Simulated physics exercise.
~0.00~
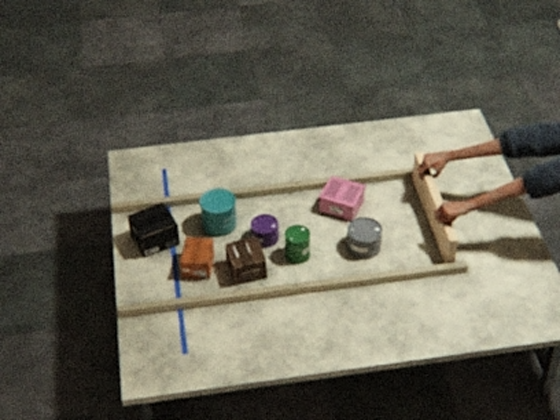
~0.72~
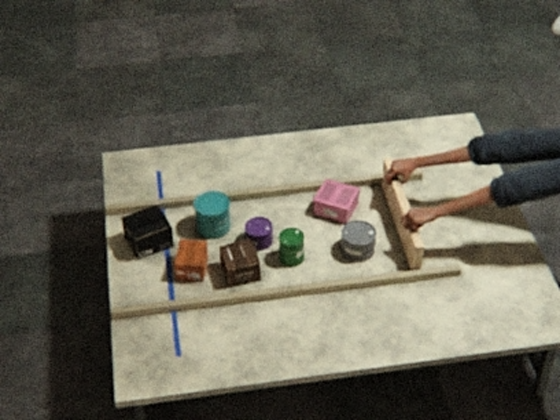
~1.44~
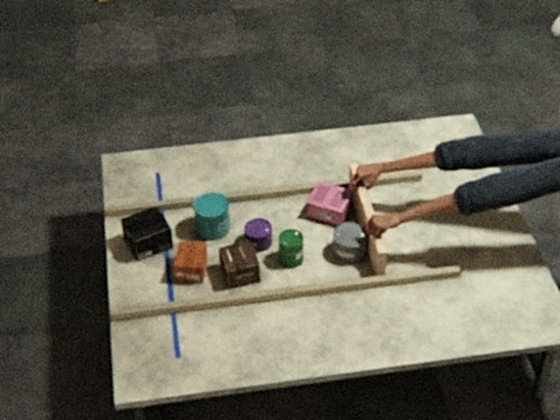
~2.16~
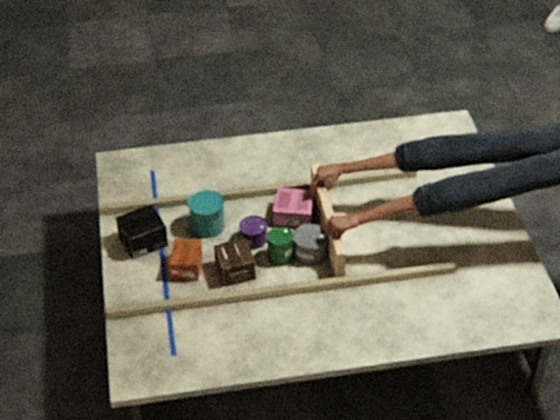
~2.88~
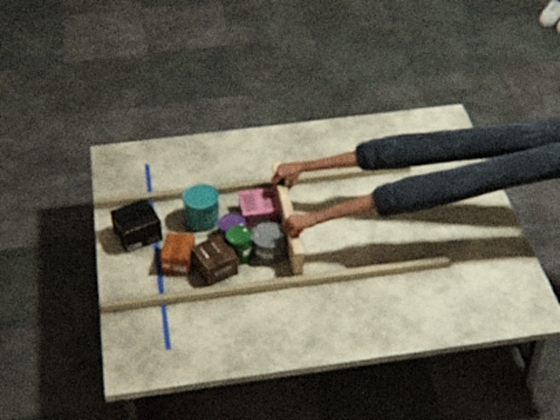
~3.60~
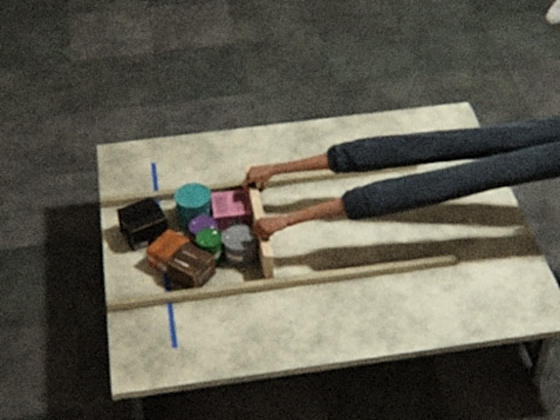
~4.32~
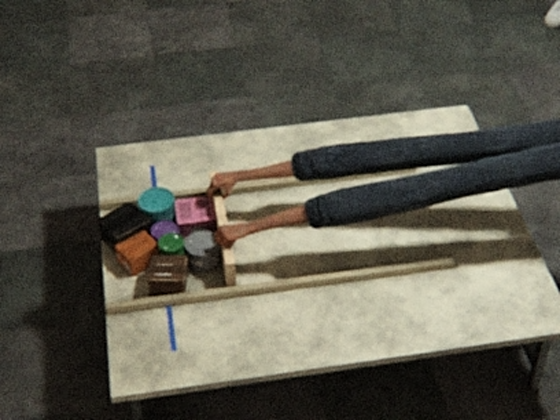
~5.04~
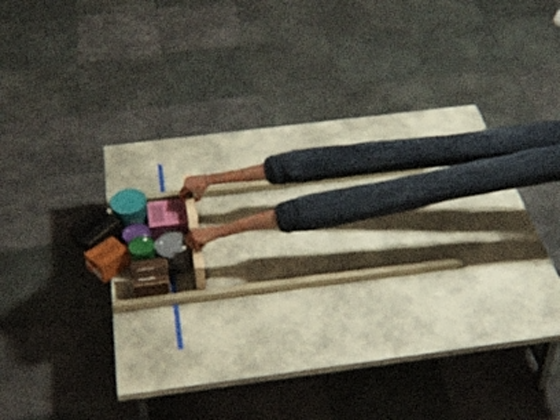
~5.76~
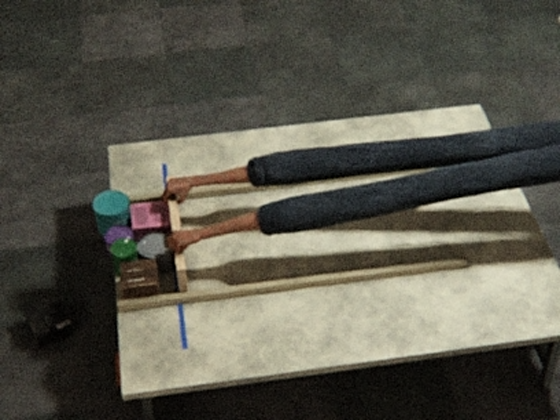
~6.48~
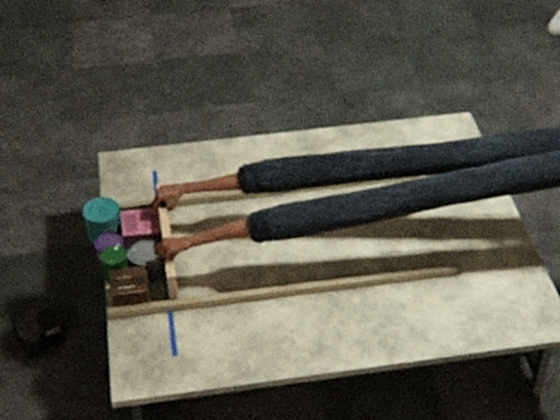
On a pale tabletop, two hands pushing a wooden bar leftward, bunching boxes and canisters, the black and orange boxes falling off.
